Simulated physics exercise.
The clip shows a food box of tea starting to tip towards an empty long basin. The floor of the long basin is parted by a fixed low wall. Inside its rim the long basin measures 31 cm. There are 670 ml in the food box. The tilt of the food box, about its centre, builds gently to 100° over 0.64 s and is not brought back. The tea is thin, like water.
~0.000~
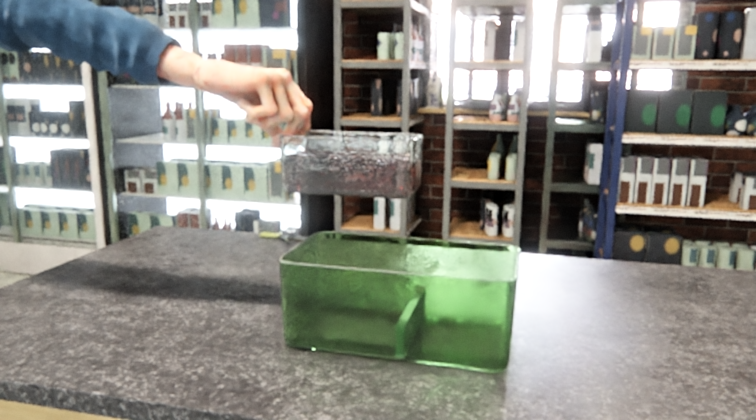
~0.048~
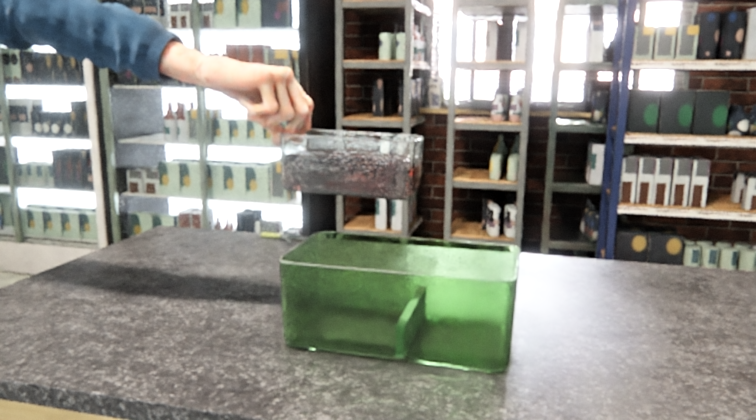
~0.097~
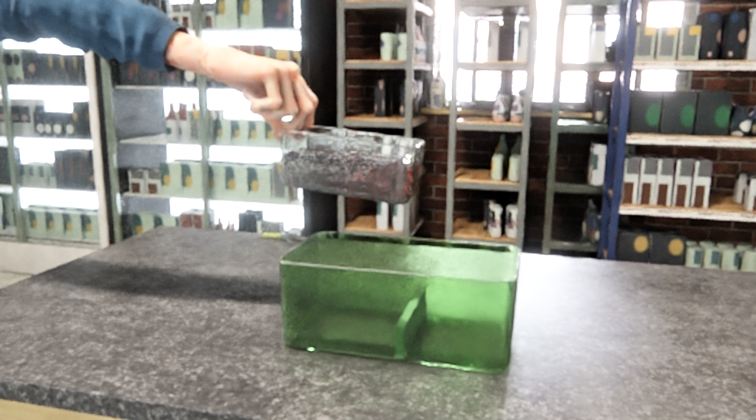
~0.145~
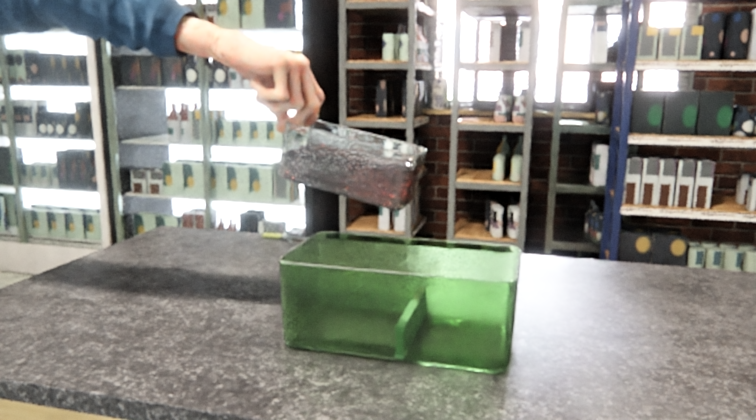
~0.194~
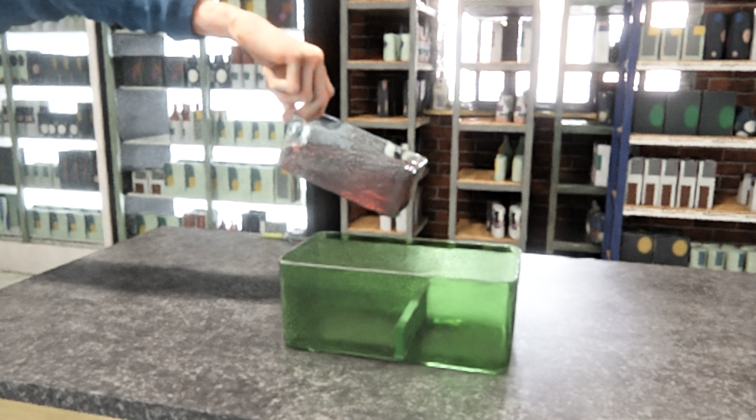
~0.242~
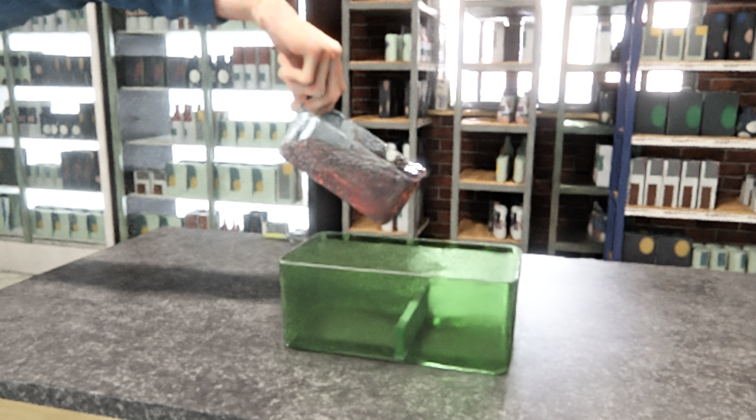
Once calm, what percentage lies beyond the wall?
About 74 per cent.
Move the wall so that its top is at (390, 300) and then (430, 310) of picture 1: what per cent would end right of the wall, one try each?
In turn about 90 and 55 per cent.
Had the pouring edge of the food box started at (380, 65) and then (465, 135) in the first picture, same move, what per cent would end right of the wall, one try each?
In turn about 60 and 85 per cent.
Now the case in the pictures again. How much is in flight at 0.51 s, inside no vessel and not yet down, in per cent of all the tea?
Some 36 per cent.
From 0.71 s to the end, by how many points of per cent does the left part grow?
About 10 per cent.
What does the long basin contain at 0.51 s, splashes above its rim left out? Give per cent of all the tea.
About 46 per cent.
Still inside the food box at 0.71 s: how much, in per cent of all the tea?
Some 4 per cent.
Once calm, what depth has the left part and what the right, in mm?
Left about 6 mm, right about 24 mm.
By 0.51 s the tilt is 90° and 19 per cent is still to pour, 0 is left of the wall and 46 right of it.
By 0.71 s the tilt is 100° and 4 per cent is still to pour, 14 is left of the wall and 75 right of it.
By 0.92 s the tilt is 100° and 1 per cent is still to pour, 21 is left of the wall and 74 right of it.
By 1.14 s the tilt is 100° and 0 per cent is still to pour, 24 is left of the wall and 73 right of it.
At rest 24 per cent lies left of the wall, 74 right of it and 2 outside.
